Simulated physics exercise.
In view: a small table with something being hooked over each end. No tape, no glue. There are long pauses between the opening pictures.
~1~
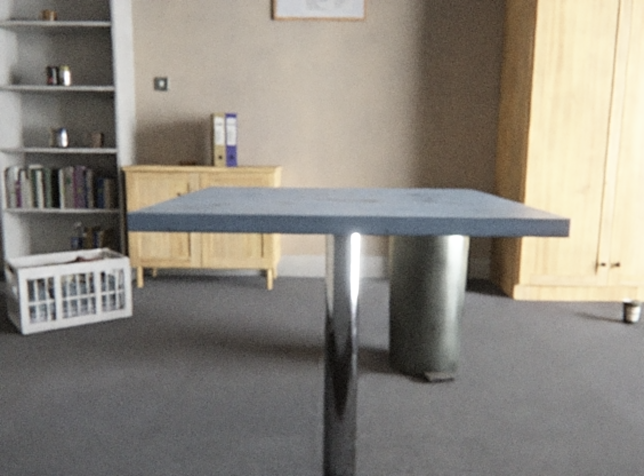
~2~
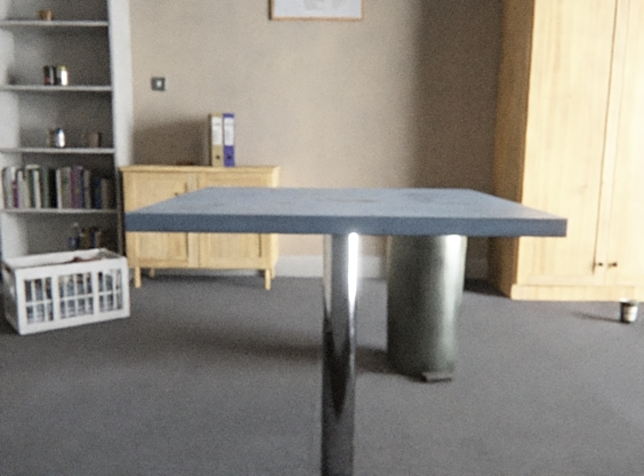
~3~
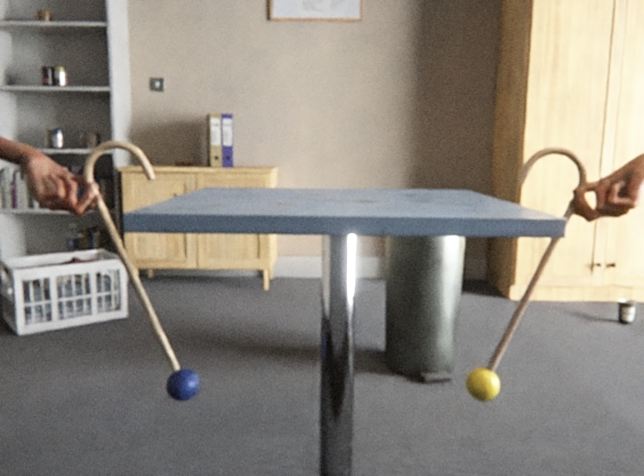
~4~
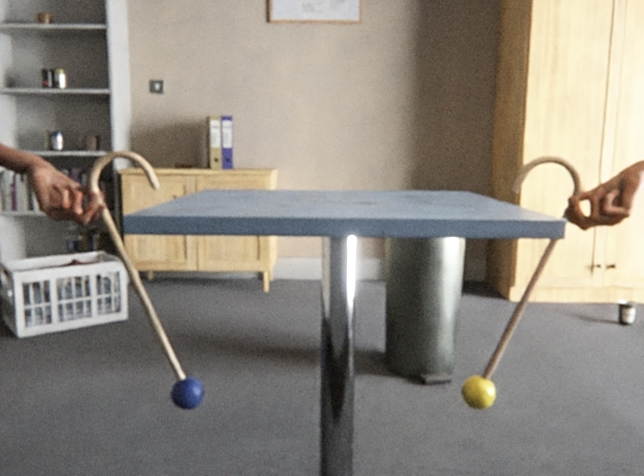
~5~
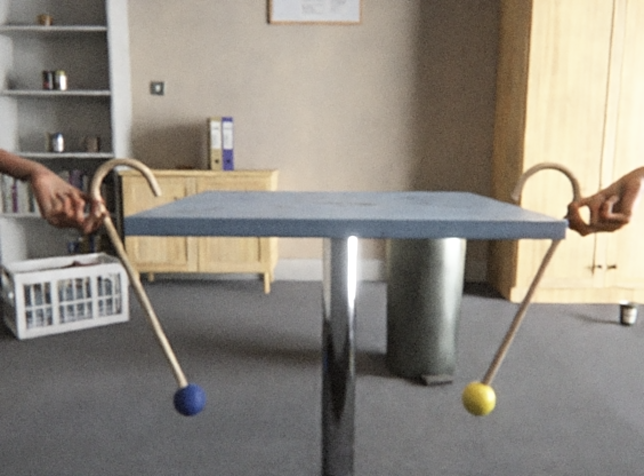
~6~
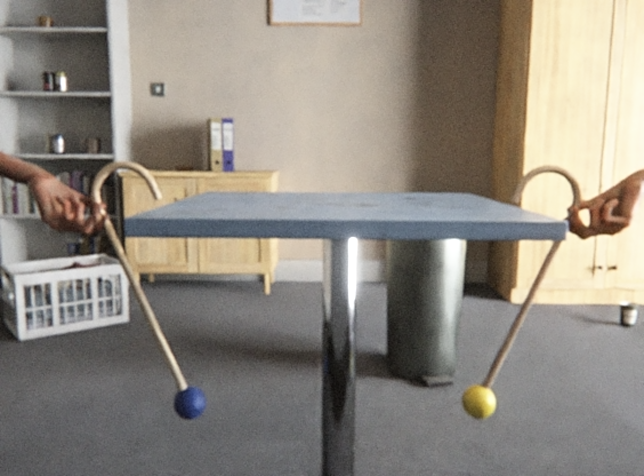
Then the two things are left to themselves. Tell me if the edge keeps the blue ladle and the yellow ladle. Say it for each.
The blue ladle falls to the floor and the yellow ladle falls to the floor.
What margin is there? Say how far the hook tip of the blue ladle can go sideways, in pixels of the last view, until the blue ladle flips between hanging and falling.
About 16 pixels right.
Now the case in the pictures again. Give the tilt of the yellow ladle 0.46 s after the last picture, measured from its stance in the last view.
Roughly 20°.
Then, 0.28 s after the last picture, blue ladle falling near (167, 422); yellow ladle falling near (501, 423).
Then, 0.46 s after the last picture, blue ladle falling near (120, 441); yellow ladle falling near (547, 448).
Then, 0.58 s after the last picture, blue ladle falling; yellow ladle falling.
At rest, the blue ladle slips off; the yellow ladle slips off.
